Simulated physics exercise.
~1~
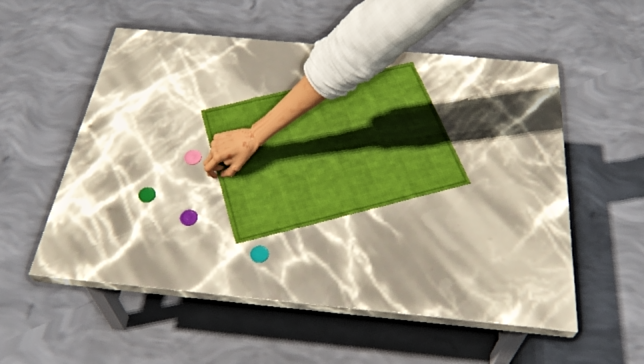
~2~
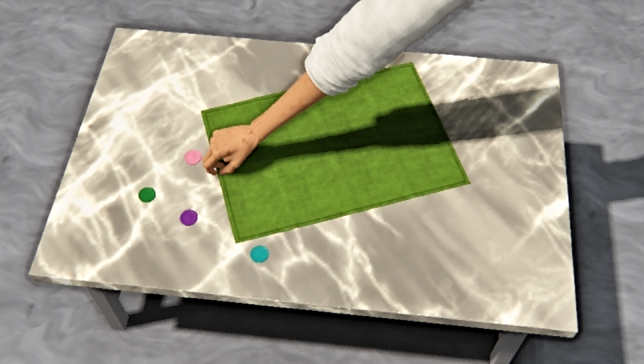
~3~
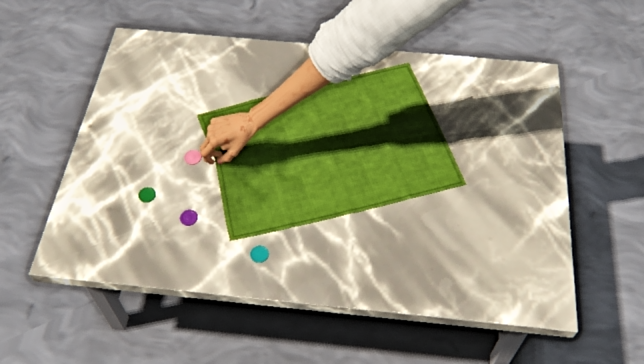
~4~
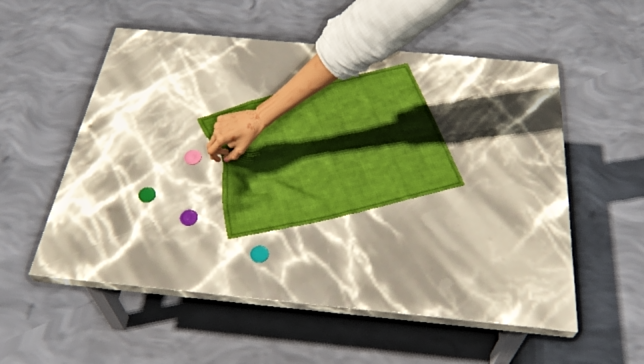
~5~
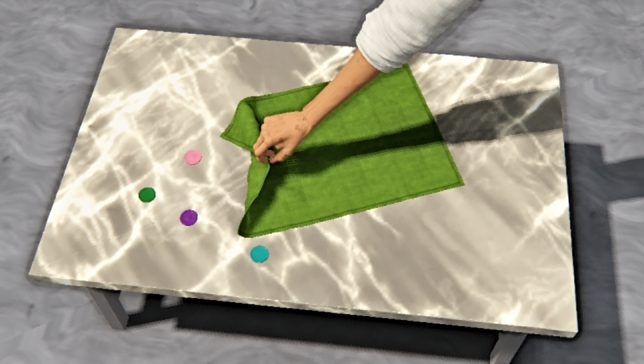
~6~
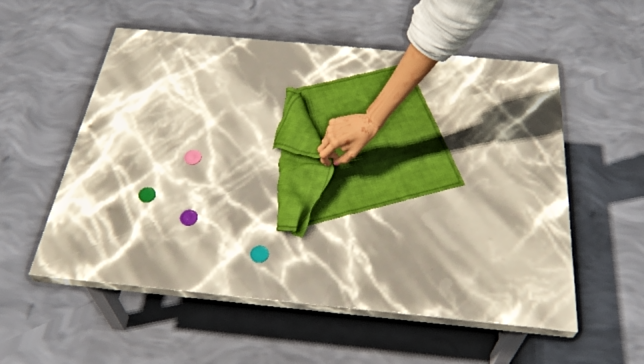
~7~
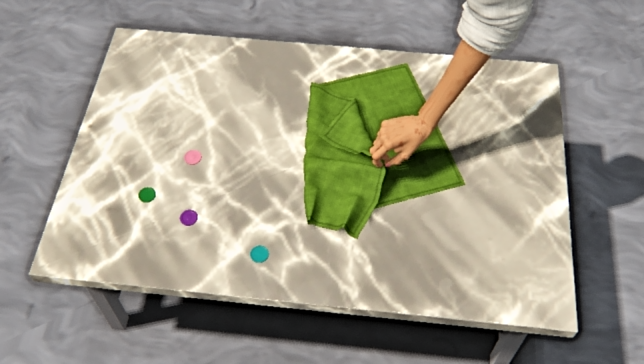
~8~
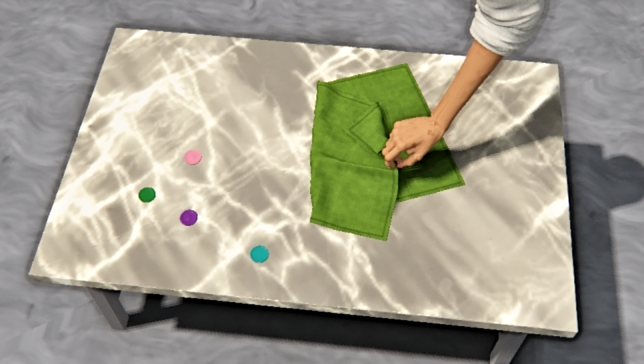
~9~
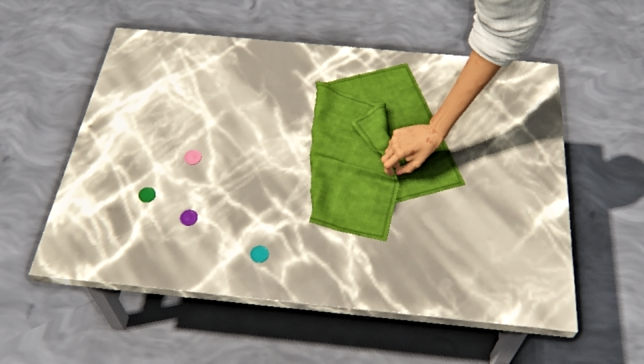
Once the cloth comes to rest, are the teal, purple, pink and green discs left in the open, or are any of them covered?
All of them are left in the open. The teal, purple, pink and green discs lie uncovered to the left of the folded cloth.
